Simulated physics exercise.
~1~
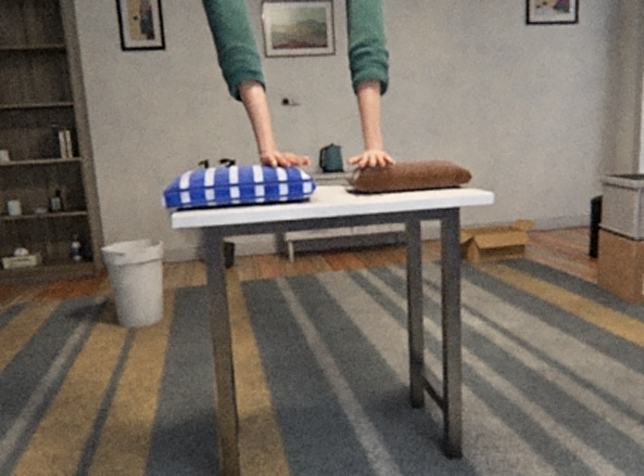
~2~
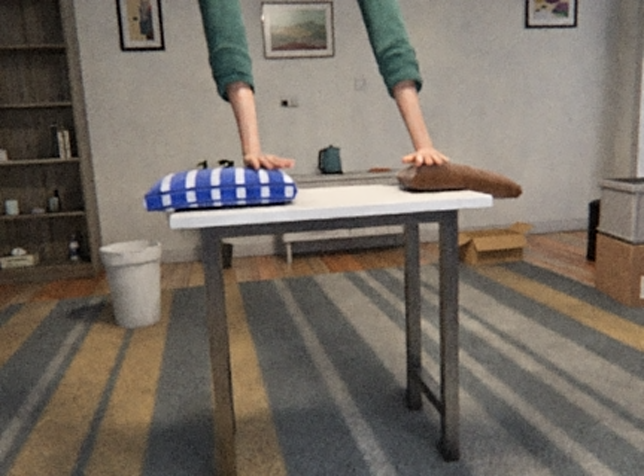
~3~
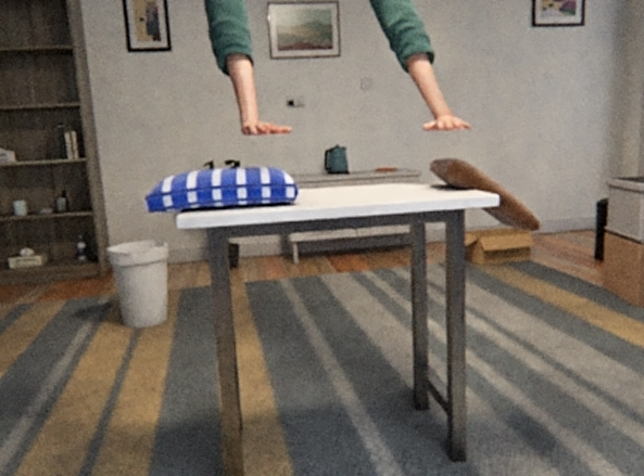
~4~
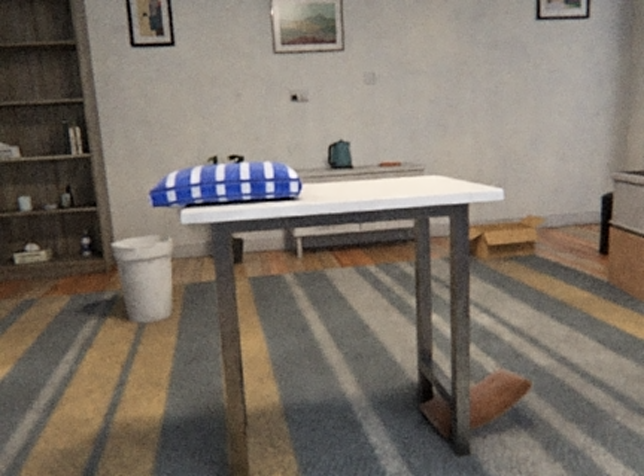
Two hands in green sleeves press on a blue checked cushion and a brown sack on a white table and push them apart, then lift away as the sack tips over the right edge and drops to the floor, while the cushion stays on the left end.
